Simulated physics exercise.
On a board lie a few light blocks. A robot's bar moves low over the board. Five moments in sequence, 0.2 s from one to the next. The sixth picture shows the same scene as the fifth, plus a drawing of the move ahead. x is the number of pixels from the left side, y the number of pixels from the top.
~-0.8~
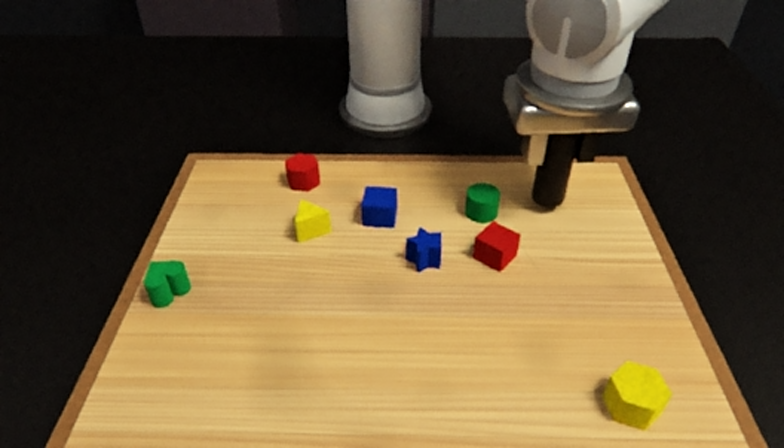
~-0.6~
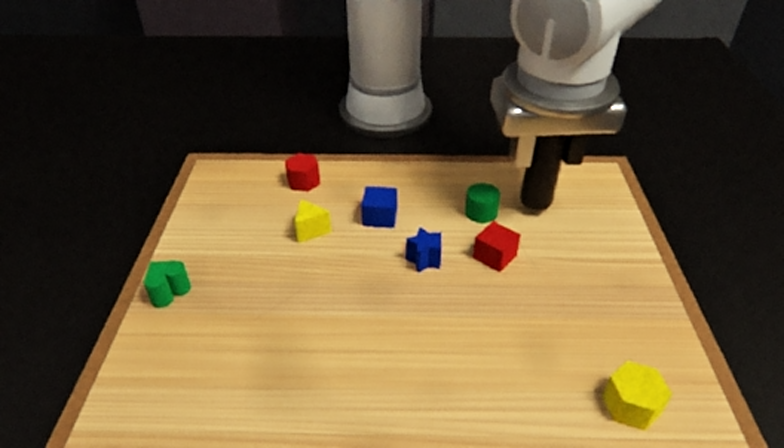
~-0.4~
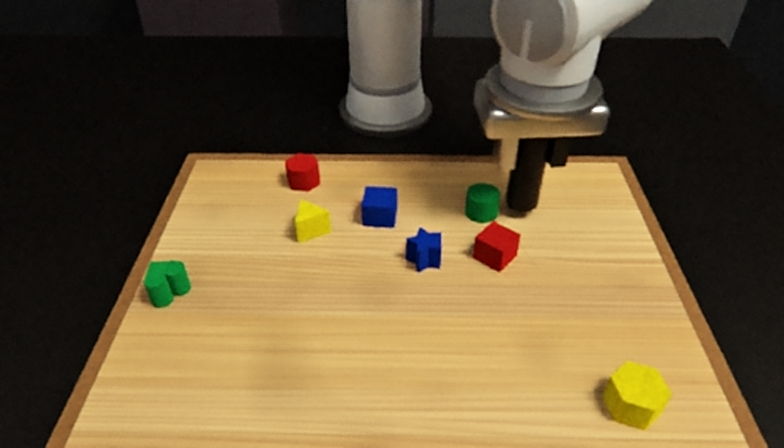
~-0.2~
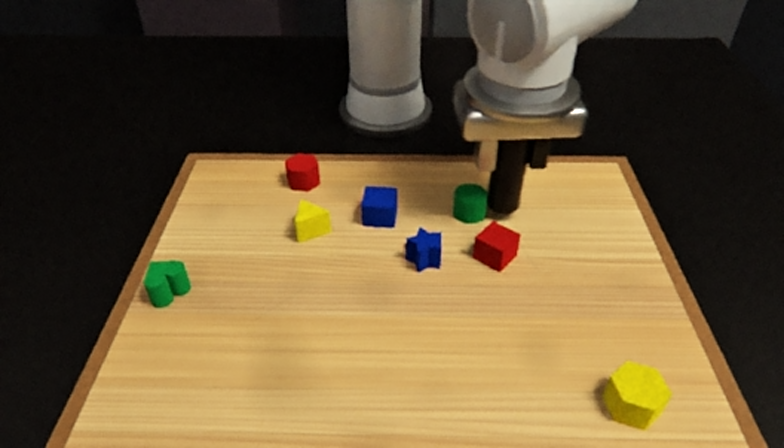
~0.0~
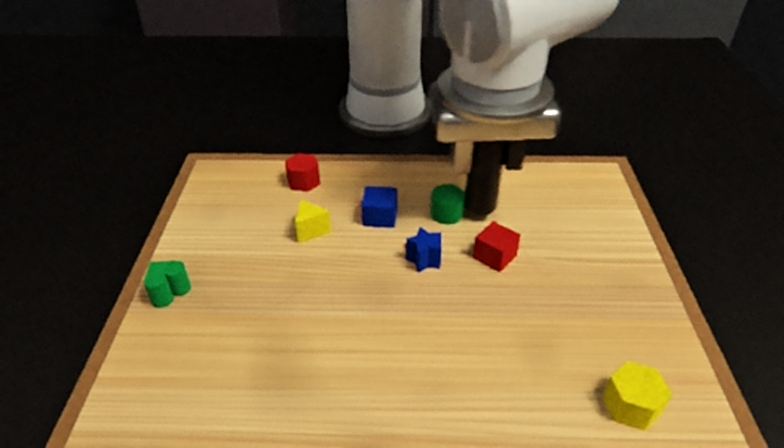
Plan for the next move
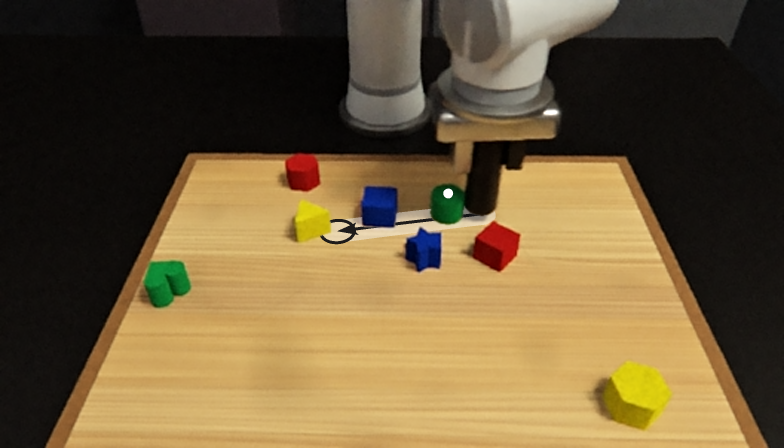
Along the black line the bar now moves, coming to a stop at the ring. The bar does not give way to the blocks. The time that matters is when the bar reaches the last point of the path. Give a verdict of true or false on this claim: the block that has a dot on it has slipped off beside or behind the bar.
It is true.
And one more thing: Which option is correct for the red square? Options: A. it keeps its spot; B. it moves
The answer is A.
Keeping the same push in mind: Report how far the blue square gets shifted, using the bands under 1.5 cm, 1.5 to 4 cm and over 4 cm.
The shift is above 4 cm.
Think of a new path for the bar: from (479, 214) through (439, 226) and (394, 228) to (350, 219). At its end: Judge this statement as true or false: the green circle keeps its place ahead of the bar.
Answer: False.
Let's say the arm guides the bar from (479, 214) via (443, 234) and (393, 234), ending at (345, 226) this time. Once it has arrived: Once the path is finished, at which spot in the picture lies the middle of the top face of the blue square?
In the picture, it is at (359, 185).
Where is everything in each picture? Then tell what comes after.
The first picture shows lower end of the bar at (547, 199), tops of blocks, yellow three-sided block at (309, 211), blue square at (380, 196), blue star block at (426, 239), green circle at (484, 192), red square at (498, 235).
The second picture shows bar at (536, 201), blocks as before.
The third picture shows bar at (521, 203), blocks as before.
The fourth picture shows bar at (503, 205), green circle at (471, 193).
The fifth picture shows bar at (480, 207), yellow three-sided block at (309, 211), blue square at (380, 196), blue star block at (426, 239), green circle at (448, 193), red square at (498, 235).
The drawn path runs straight from (479, 214) to (338, 231); the dot is on the green circle.
What follows on the original path. One third of the way, bar at (433, 212); blue square at (368, 195), turned 20° anticlockwise; green circle at (402, 192).
Two thirds of the way, bar at (385, 218); blue square at (349, 195), turned 30° anticlockwise; green circle at (380, 184).
At the end, bar at (337, 224); yellow three-sided block at (298, 211); blue square at (322, 190), turned 40° clockwise; blue star block not moved; green circle at (380, 184); red square not moved.
